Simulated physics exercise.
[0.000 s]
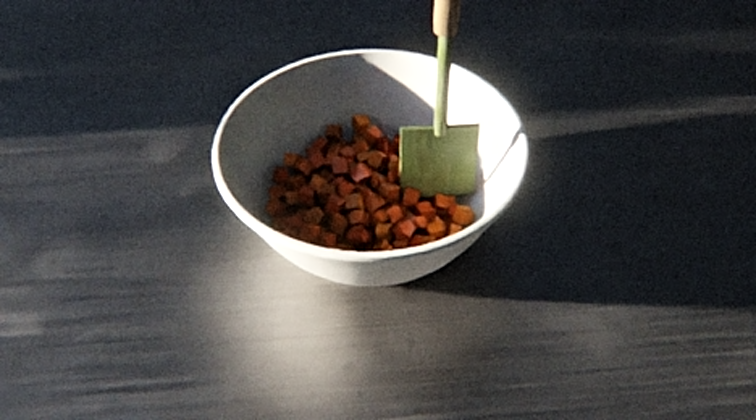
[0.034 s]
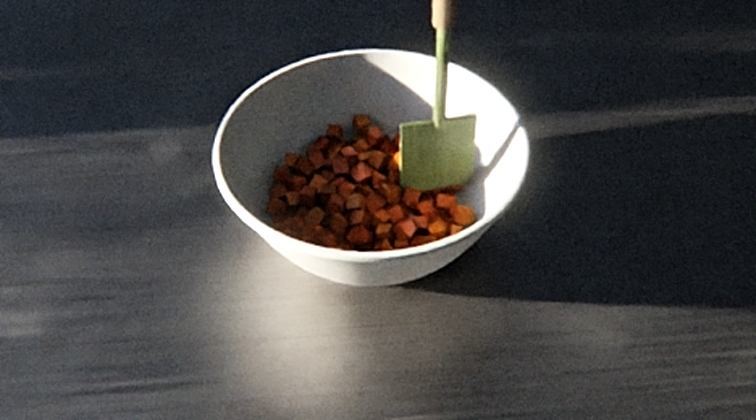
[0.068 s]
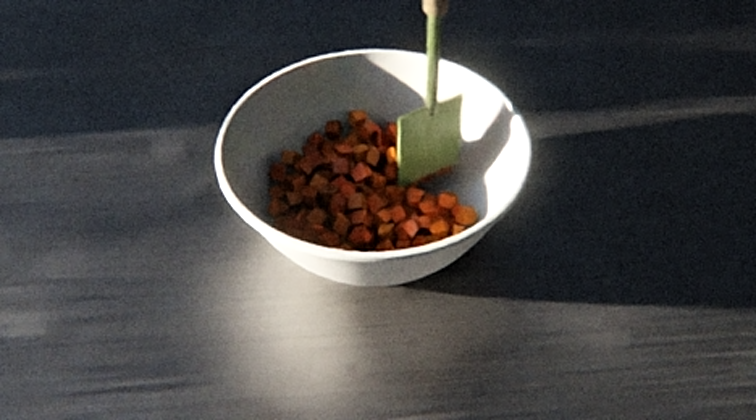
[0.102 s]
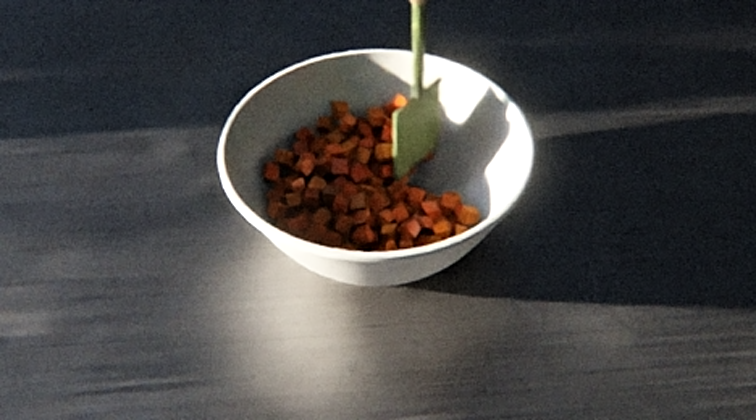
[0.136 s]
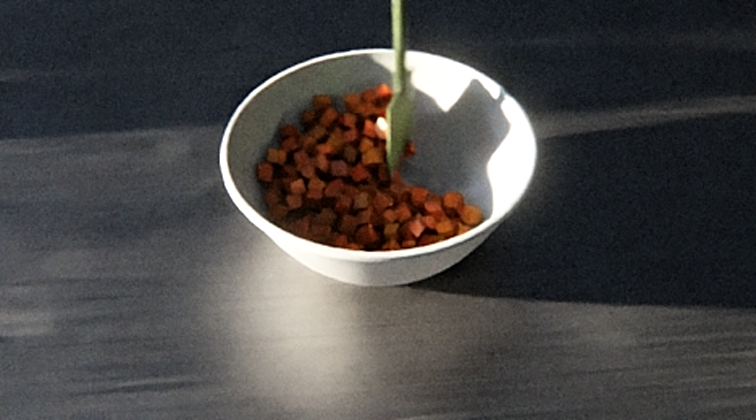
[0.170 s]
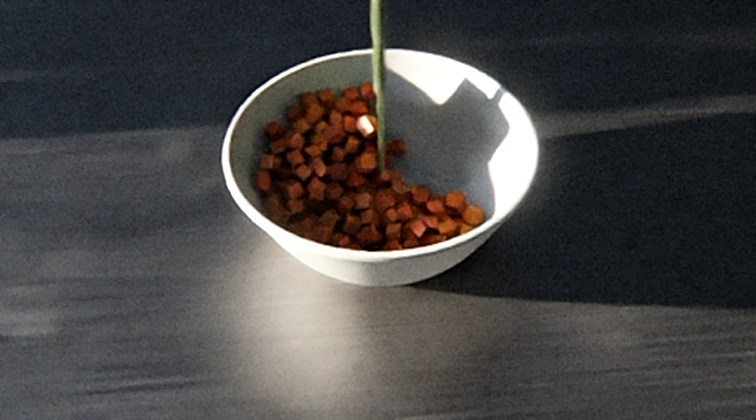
In a white bowl, a green spatula turns edge-on, pushing reddish-brown cubes leftward.
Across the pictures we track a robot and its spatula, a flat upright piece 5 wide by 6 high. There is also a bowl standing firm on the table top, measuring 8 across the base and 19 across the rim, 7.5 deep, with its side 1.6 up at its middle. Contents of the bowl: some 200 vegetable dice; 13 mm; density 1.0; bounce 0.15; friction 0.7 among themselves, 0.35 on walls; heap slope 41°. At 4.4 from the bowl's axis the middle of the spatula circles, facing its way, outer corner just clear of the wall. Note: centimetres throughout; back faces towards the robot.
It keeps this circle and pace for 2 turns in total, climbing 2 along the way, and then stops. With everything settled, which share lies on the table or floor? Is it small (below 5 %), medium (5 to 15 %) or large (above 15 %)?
It is medium.
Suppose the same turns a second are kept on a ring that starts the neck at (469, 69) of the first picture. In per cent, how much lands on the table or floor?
Close to 0 in a hundred.
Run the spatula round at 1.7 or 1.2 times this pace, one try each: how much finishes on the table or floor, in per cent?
About 30 and 15 per cent.
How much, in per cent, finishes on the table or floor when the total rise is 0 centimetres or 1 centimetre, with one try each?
Roughly 15 and 10 per cent.
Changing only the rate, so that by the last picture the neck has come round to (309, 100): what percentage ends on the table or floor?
About 35 per cent.
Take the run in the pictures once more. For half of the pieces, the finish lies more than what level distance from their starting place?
Something like 7 centimetres, give or take.
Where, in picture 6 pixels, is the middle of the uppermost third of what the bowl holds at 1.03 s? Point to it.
In the final view it lies at about (328, 239).
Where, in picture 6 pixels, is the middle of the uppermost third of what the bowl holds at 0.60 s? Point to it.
Roughly at (485, 154).
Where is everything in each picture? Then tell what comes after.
The first frame shows spatula neck at (442, 108), 0° round; upper third of the load around (361, 188), from x 275 to 465, top at y 125; 200 in the bowl.
The second frame shows spatula neck at (440, 101), 8° round; upper third of the load around (362, 185), from x 275 to 465, top at y 125.
The third frame shows spatula neck at (432, 87), 28° round; upper third of the load around (362, 170), from x 275 to 465, top at y 120.
The fourth frame shows spatula neck at (419, 75), 47° round; upper third of the load around (348, 164), from x 270 to 470, top at y 105.
The fifth frame shows spatula neck at (401, 68), 67° round; upper third of the load around (333, 158), from x 265 to 470, top at y 95.
The sixth frame shows spatula neck at (380, 66), 86° round; upper third of the load around (319, 157), from x 260 to 475, top at y 90; 200 in the bowl.
After 0.60 s, 335° round, highest piece 10 above the table; 193 in the bowl, 6 on the table or floor, 1 in flight or on the tool.
After 1.03 s, 224° round, highest piece 8 above the table; 184 in the bowl, 15 on the table or floor, 1 in flight or on the tool.
After 1.45 s, 0° round, highest piece 5 above the table; 183 in the bowl, 17 on the table or floor.
After 2.15 s, 0° round, highest piece 5 above the table; 183 in the bowl, 17 on the table or floor.
At rest, 183 in the bowl, 17 on the table or floor. That is 8 % on the table or floor.
